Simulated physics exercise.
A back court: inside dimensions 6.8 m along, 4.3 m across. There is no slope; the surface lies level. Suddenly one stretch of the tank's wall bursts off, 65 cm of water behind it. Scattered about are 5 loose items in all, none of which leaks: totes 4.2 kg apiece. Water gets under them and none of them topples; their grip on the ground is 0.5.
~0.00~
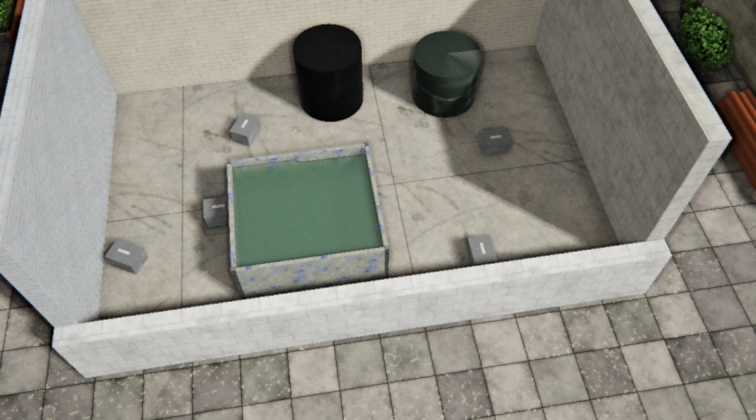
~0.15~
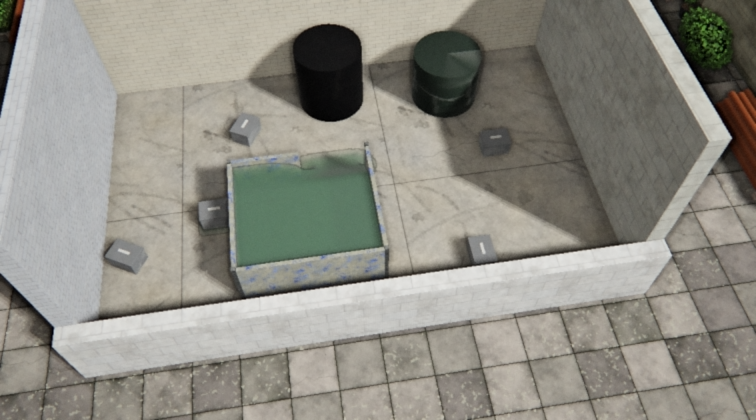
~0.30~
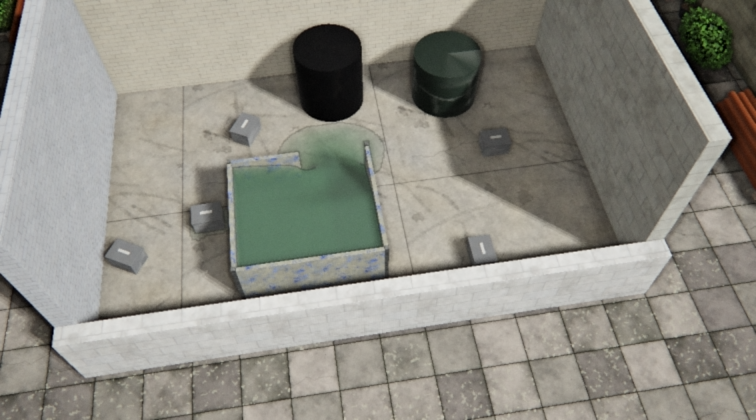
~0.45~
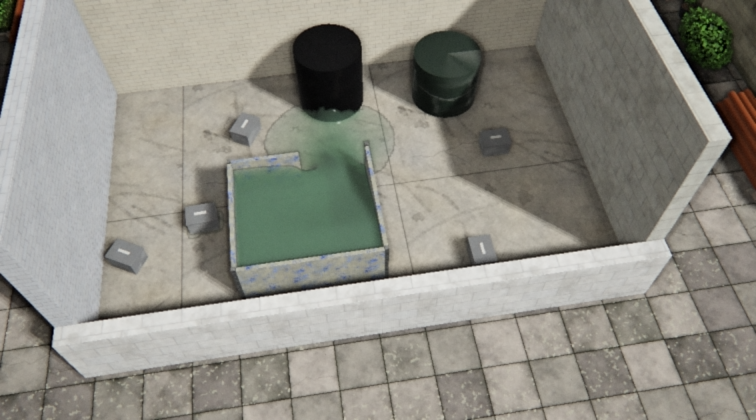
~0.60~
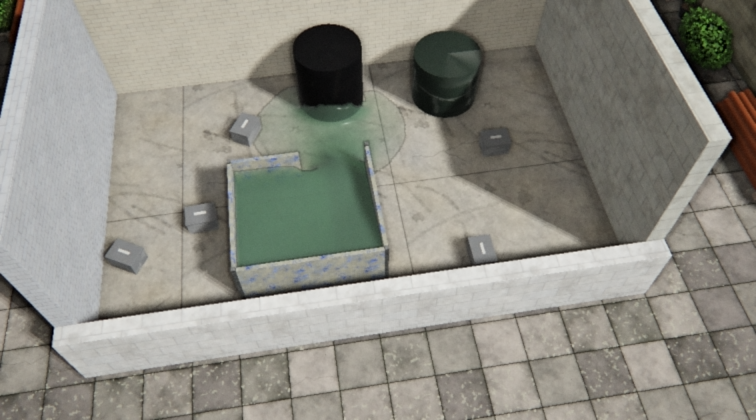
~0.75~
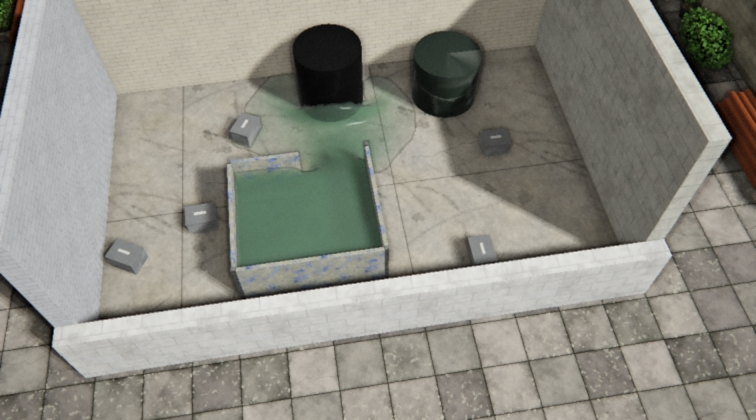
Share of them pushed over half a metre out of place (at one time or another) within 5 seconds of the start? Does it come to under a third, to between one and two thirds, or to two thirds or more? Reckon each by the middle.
The count will reach a third but not two thirds.
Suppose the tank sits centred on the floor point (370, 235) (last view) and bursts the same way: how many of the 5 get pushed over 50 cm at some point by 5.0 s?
2.
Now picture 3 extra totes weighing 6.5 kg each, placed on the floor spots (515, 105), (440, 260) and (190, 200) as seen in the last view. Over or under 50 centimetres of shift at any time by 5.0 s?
Note, in sequence: Under threshold; under threshold; under threshold.
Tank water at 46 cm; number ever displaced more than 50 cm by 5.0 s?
Then it comes to 3.
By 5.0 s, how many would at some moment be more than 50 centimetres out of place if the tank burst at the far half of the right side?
Result: 2.
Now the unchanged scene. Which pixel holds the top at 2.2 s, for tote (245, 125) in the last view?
Roughly (212, 149) in the same view.
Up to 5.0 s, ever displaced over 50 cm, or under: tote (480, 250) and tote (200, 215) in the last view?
Within the mark, within the mark.
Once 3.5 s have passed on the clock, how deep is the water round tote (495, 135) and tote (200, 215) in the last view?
Close to 4 and 0 centimetres.
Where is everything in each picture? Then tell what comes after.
A tote at (219, 207), on the bottom; a tote at (245, 124) rests on the ground; 3.0 m2 under water; 0 of 5 have shifted, in the first picture.
A tote at (214, 209) rests on the ground, 7 cm from its start; a tote at (245, 124), on the bottom; water covers 3.5 m2; 1 of 5 have shifted, in the second picture.
A tote at (206, 213), on the bottom, 19 cm from its start; a tote at (245, 124), on the bottom; water covers 4.3 m2; 1 of 5 have shifted, in the third picture.
A tote at (200, 213) rests on the ground, 26 cm from its start; a tote at (245, 124) rests on the ground; water covers 5.0 m2; 1 of 5 have shifted, in the fourth picture.
A tote at (200, 213) rests on the ground, 27 cm from its start; a tote at (245, 124), on the bottom; water covers 5.7 m2; 1 of 5 have shifted, in the fifth picture.
A tote at (200, 213), on the bottom, 27 cm from its start; a tote at (245, 124) rests on the ground; 6.4 m2 under water; 1 of 5 have shifted, in the sixth picture.
After 1.1 s 0 of 5 are over 50 cm from their spots; 0 afloat.
After 2.2 s 1 of 5 are over 50 cm from their spots; 0 afloat.
After 3.5 s 2 of 5 are over 50 cm from their spots; 0 afloat.
After 5.0 s 3 of 5 are over 50 cm from their spots, and 3 have been at some point; 2 afloat.
